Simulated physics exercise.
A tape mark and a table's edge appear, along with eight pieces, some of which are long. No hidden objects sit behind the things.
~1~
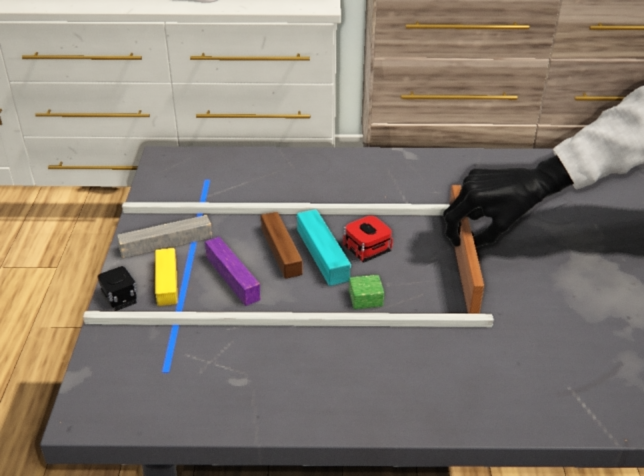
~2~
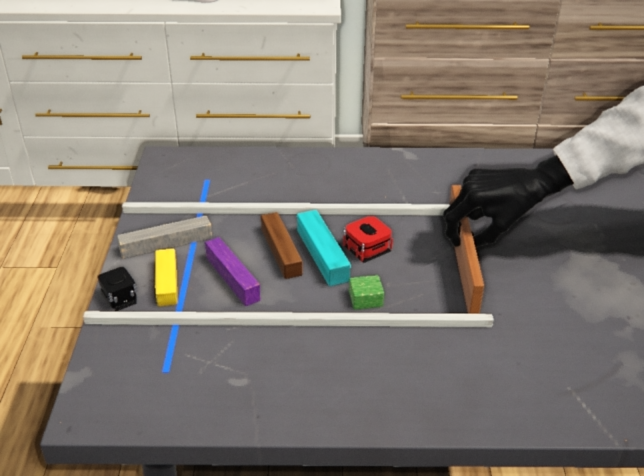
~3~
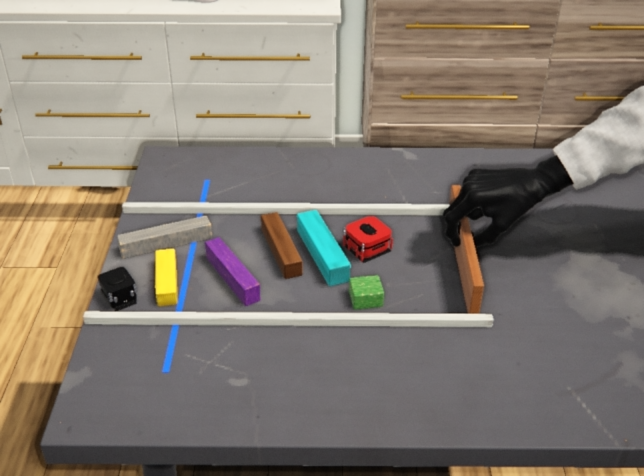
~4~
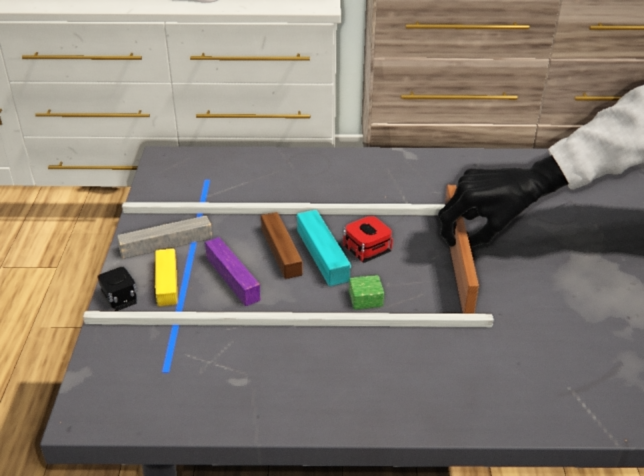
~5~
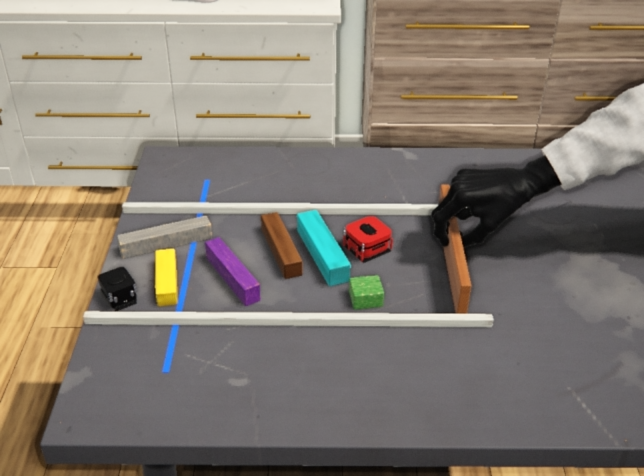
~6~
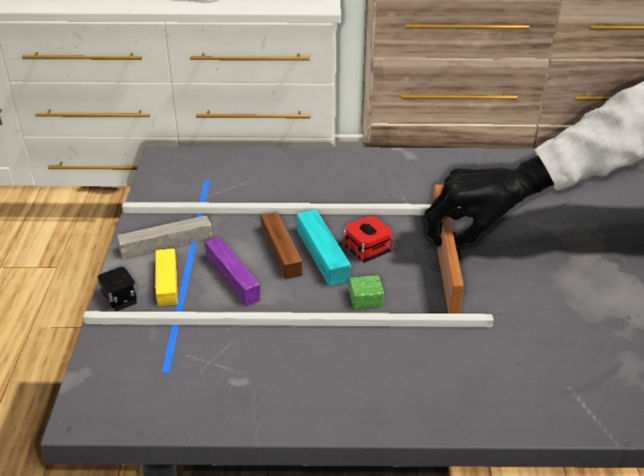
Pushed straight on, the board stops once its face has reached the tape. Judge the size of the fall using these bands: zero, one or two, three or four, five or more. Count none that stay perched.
One or two come down.
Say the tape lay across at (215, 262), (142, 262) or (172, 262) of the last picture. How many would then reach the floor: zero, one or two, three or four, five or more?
In turn: 1 or 2; at least five; 3 or 4.
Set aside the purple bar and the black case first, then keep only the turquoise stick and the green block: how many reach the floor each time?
Tally per try: 1 / 1.
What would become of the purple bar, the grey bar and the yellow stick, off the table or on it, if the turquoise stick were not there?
Result - purple bar: Up; grey bar: Gone; yellow stick: Up.
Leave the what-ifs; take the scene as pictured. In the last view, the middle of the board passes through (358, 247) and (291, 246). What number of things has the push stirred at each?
I make it 3 at the first spot and 6 at the other.
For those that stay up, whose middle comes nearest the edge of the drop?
Closest at the end: The yellow stick.
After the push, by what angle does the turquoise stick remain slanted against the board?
The angle comes out near 40 degrees.
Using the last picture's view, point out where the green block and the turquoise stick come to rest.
Positions - first (164, 296), then (150, 254).
Soon after, none off yet; black case at rest near (118, 289); grey bar at rest near (165, 237); yellow stick at rest near (166, 277).
At rest, the number that fall off is one or two; fallen, grey bar and black case.
